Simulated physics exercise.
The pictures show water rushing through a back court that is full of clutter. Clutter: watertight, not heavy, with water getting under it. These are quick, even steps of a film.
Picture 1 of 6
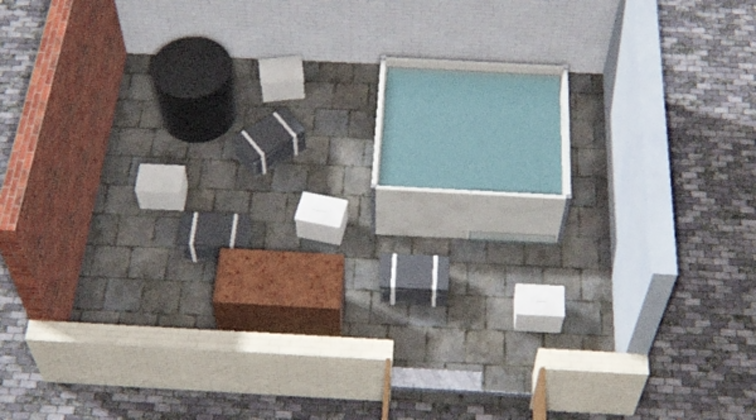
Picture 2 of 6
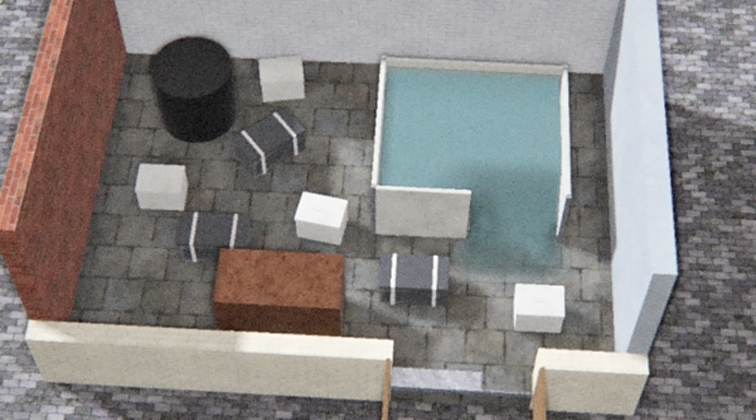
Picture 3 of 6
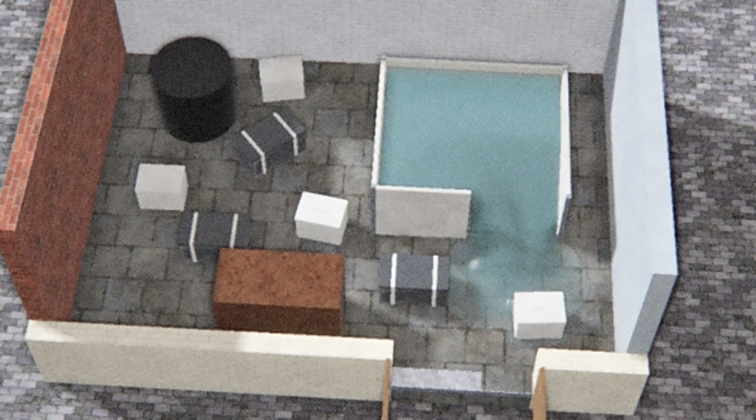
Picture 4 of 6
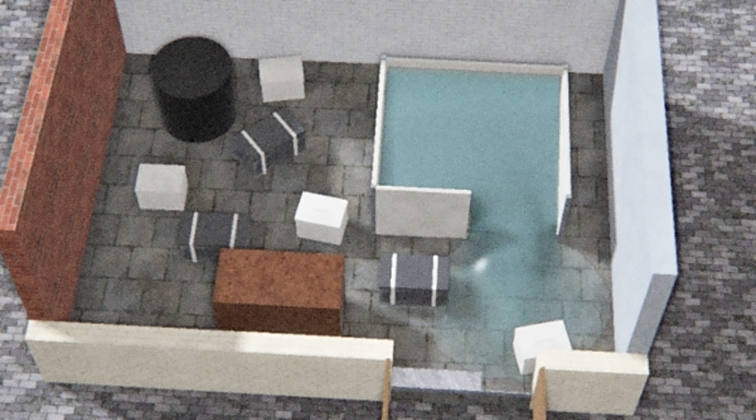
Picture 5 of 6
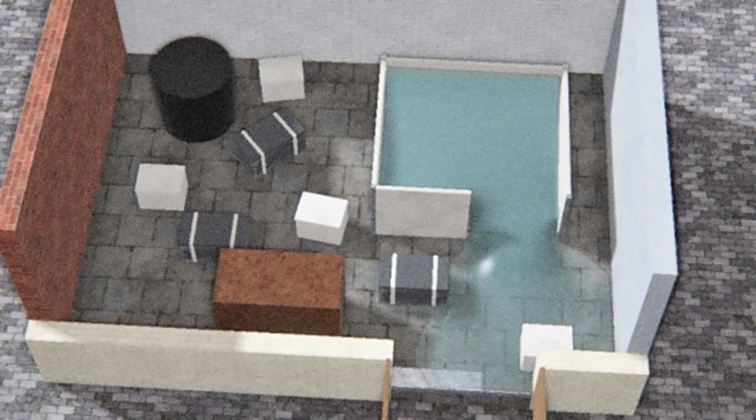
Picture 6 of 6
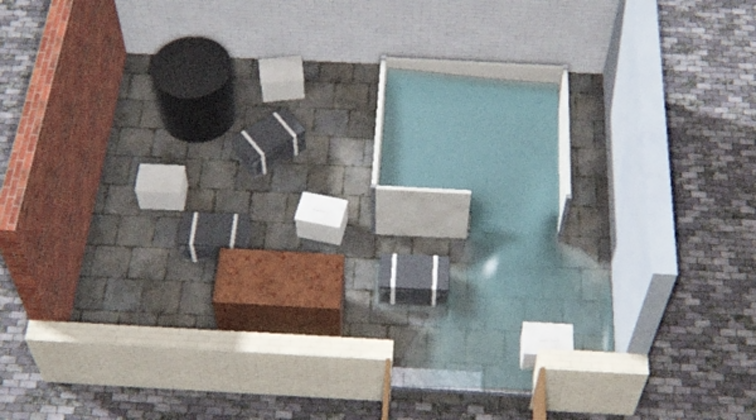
Water pours from a broken pool across the courtyard and pushes a white box forward.
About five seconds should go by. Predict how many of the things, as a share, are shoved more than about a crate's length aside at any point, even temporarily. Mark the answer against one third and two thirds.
Fewer than a third of them.
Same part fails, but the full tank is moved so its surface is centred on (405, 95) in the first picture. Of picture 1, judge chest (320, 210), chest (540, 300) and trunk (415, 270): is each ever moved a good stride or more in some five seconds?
Short of it, covered the distance, covered the distance.
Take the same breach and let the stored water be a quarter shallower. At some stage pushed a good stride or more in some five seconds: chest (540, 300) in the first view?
Covered that distance.
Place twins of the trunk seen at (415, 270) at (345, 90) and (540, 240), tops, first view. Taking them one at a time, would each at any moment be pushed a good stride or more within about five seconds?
One after the other: Not that far, swept aside.
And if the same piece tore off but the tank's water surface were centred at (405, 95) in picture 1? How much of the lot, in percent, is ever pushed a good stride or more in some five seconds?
I'd estimate around 30 percent.
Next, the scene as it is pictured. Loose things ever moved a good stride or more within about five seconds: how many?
1 in all.
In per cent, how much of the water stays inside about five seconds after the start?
Looks like about 56 per cent of the water.
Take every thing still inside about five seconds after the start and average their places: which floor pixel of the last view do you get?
The mean position lies close to (277, 198).
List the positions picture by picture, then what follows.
In the first picture, a chest at (540, 300), on the bottom; a chest at (160, 178) rests on the ground; 0 of 7 have shifted.
In the second picture, a chest at (540, 300), on the bottom; a chest at (160, 178), on the bottom; 0 of 7 have shifted.
In the third picture, a chest at (541, 307) rests on the ground, close to its start; a chest at (160, 178), on the bottom; 1 of 7 have shifted.
In the fourth picture, a chest at (544, 340) rests on the ground, a stride from its start; a chest at (160, 178), on the bottom; 1 of 7 have shifted.
In the fifth picture, a chest at (548, 341), on the bottom, a stride from its start; a chest at (160, 178) rests on the ground; 1 of 7 have shifted.
In the sixth picture, a chest at (548, 339), afloat, a stride from its start; a chest at (160, 178) rests on the ground; 1 of 7 have shifted.
A moment on, 1 of 7 are well off their spots; 1 afloat.
Next, 1 of 7 are well off their spots; 0 afloat.
Later, 1 of 7 are well off their spots; 0 afloat.
In the end, 1 of 7 are well off their spots, and 1 have been at some point; 0 afloat.
